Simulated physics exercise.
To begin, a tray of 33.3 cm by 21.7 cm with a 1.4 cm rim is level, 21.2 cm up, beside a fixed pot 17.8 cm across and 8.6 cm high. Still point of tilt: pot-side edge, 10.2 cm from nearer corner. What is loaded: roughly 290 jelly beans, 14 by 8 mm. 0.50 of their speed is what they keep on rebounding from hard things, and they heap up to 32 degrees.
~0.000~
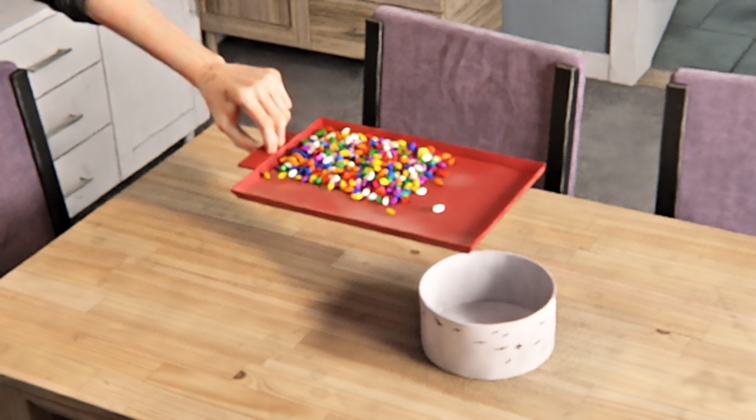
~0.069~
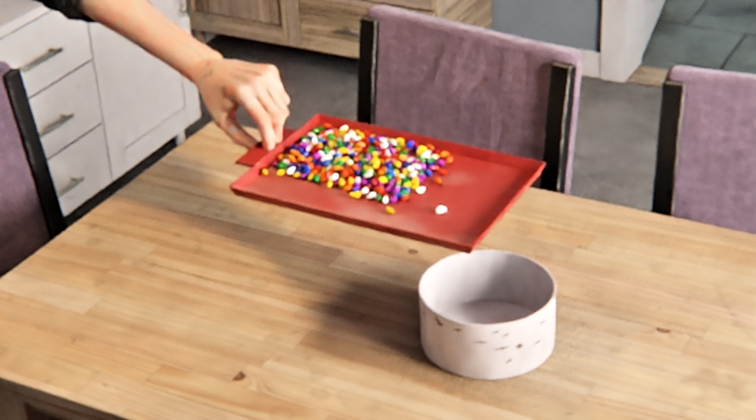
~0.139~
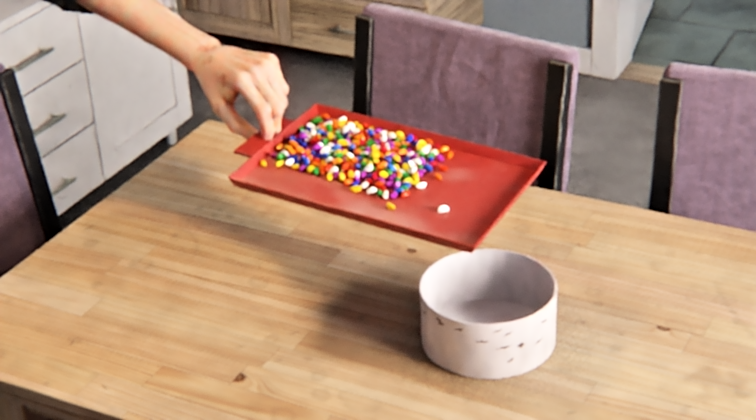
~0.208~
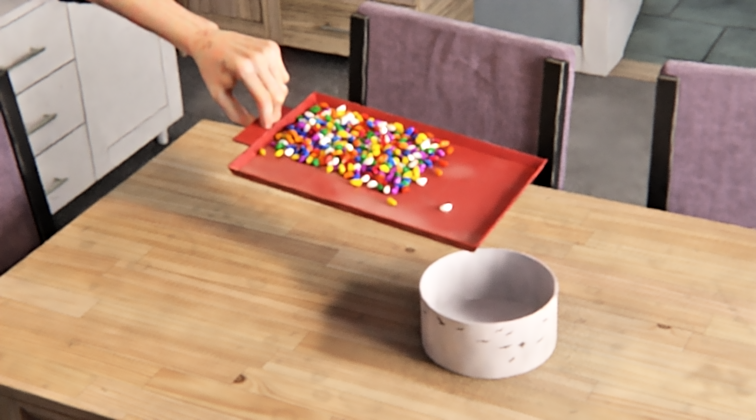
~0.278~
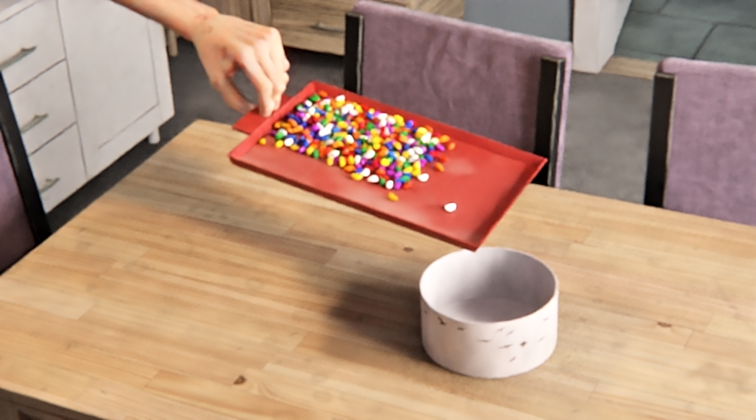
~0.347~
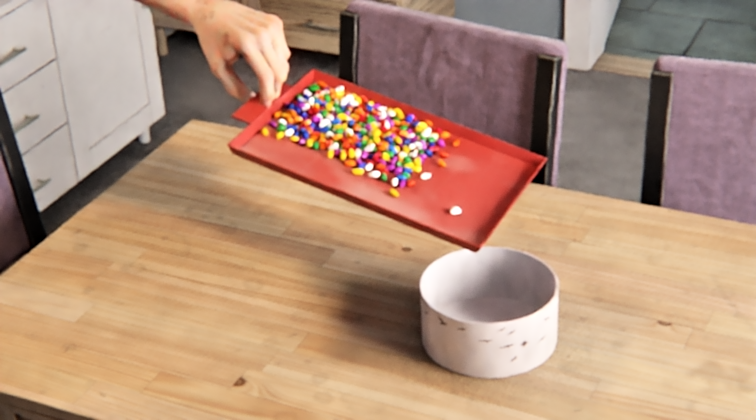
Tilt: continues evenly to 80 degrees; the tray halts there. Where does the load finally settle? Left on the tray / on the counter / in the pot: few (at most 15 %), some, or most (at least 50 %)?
Left on the tray: Few; counter: Most; pot: Some.
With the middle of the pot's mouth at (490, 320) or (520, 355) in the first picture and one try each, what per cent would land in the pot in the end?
40 % and 35 %.
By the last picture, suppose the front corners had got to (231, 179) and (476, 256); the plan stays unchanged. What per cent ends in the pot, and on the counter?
Final per cent - pot 5, counter 95.
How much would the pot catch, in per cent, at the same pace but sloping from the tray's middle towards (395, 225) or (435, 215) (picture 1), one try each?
The share comes to roughly 5 in a hundred, then roughly 10 in a hundred.
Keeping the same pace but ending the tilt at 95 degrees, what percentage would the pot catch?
20 %.
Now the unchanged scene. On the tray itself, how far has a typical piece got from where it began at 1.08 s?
Displacement on the tray: About 21 cm.
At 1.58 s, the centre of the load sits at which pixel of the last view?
(541, 342) or thereabouts.
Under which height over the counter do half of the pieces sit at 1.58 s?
About 2 cm.
Then, at 1.08 s, tilt 44 degrees; the tray holds 85 %, the pot 0 %.
Then, at 1.58 s, tilt 65 degrees; the tray holds 35 %, the pot 10 %.
Then, at 2.13 s, tilt 80 degrees; the tray holds 5 %, the pot 20 %.
By 3.5 s all is still; tray 0 %, counter 70 %, pot 25 %.
